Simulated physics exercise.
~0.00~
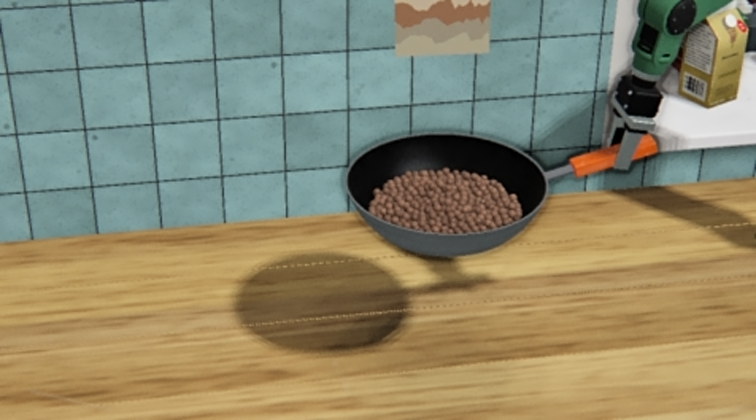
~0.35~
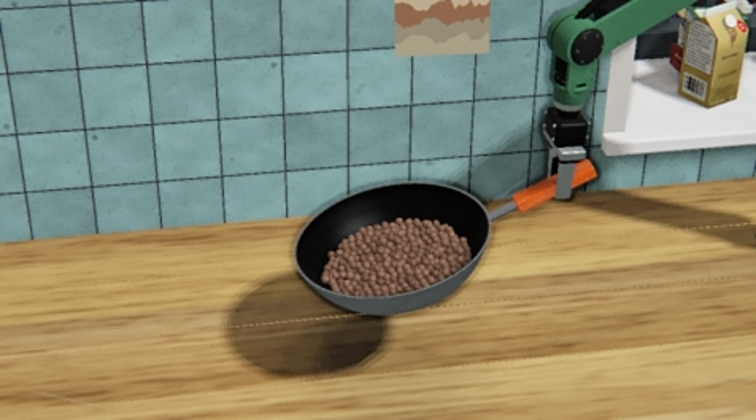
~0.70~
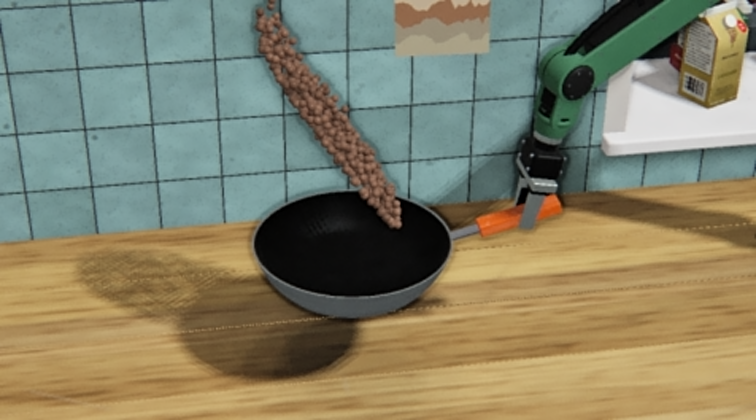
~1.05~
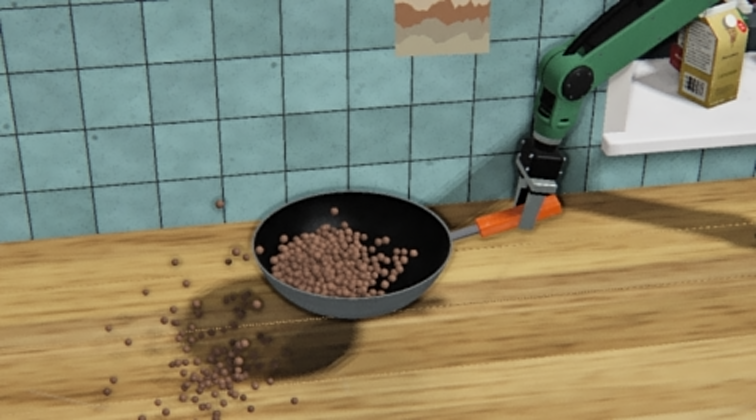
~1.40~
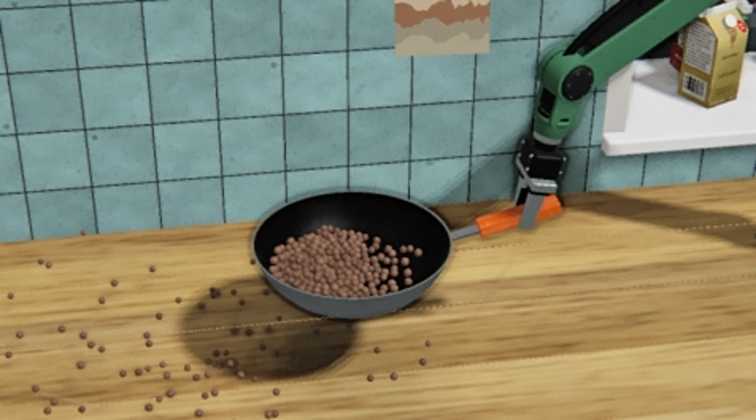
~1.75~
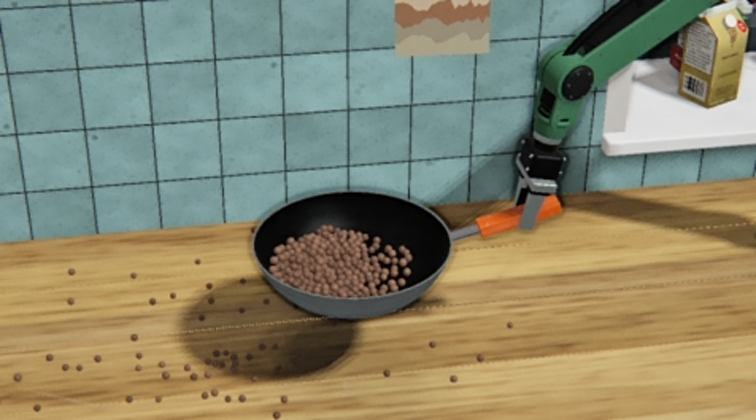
In this clip, a green robot arm holding a frying pan of small brown beads by its orange handle swings it left and tosses the beads high; many land back in the pan, while others scatter across the wooden counter as the pan stays still.
